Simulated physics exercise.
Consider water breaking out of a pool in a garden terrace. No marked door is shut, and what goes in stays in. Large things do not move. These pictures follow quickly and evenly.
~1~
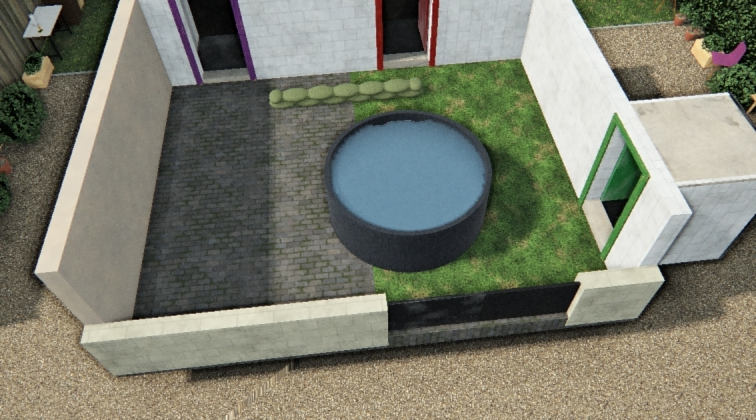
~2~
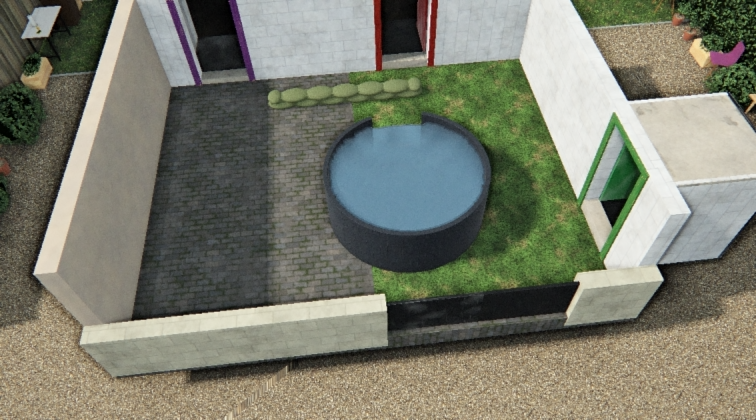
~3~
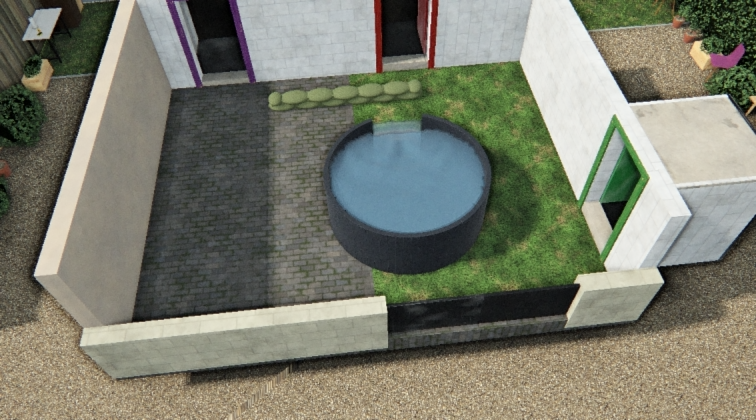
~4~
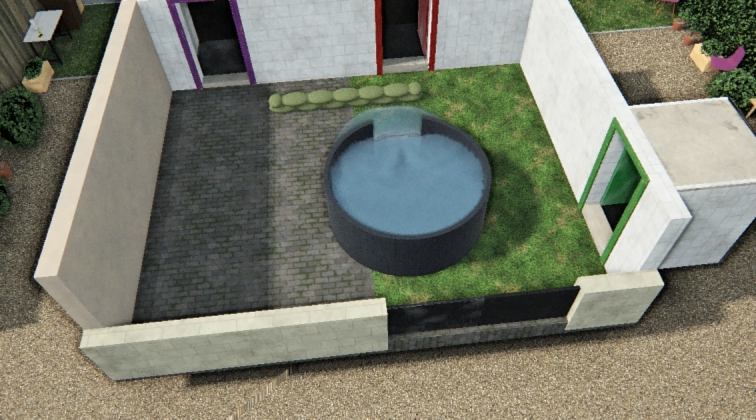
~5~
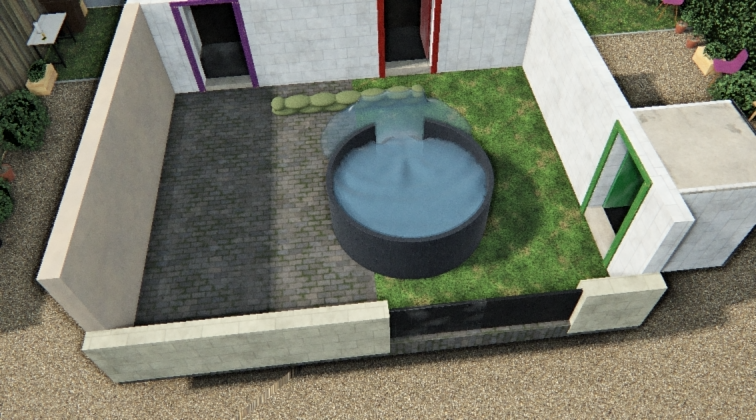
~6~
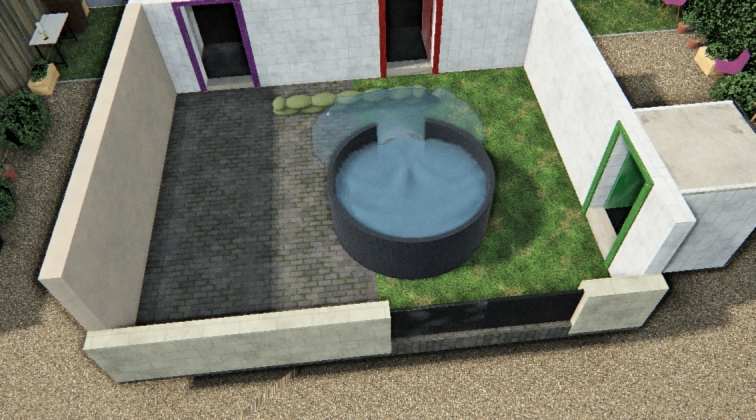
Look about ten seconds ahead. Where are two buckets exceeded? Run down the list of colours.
As I see it, the red door counts as not over. The purple door counts as not over. The green door counts as not over.
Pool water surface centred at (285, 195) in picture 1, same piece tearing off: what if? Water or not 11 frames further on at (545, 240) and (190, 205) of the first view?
Result: Spared; spared.
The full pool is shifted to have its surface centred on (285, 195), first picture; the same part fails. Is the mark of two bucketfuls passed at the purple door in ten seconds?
Purple: Tops the threshold.
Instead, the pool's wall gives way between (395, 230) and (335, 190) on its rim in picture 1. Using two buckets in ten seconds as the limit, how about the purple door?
Result for purple - above threshold.
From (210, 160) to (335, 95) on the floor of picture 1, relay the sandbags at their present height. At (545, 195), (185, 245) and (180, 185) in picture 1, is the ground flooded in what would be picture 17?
Reading the three places in turn gives bare, bare, bare.
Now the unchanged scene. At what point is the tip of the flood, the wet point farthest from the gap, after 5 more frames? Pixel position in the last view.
I'd put it around (221, 126).
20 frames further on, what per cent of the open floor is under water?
I make it 65 per cent.
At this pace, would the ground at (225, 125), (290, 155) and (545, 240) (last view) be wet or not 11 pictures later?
First spot submerged, second spot submerged, third spot spared.
A moment on, water covers 30 % of the floor; the red door wet at the sill, nothing in, the purple door not reached, the green door not reached.
Next, water covers 45 % of the floor; the red door wet at the sill, nothing in, the purple door not reached, the green door not reached.
Then, water covers 65 % of the floor; the red door wet at the sill, nothing in, the purple door wet at the sill, nothing in, the green door not reached.
Later, water covers 90 % of the floor; the red door wet at the sill, nothing in, the purple door wet at the sill, nothing in, the green door wet at the sill, nothing in.
In the end, water covers 95 % of the floor; the red door wet at the sill, nothing in, the purple door wet at the sill, nothing in, the green door wet at the sill, nothing in.
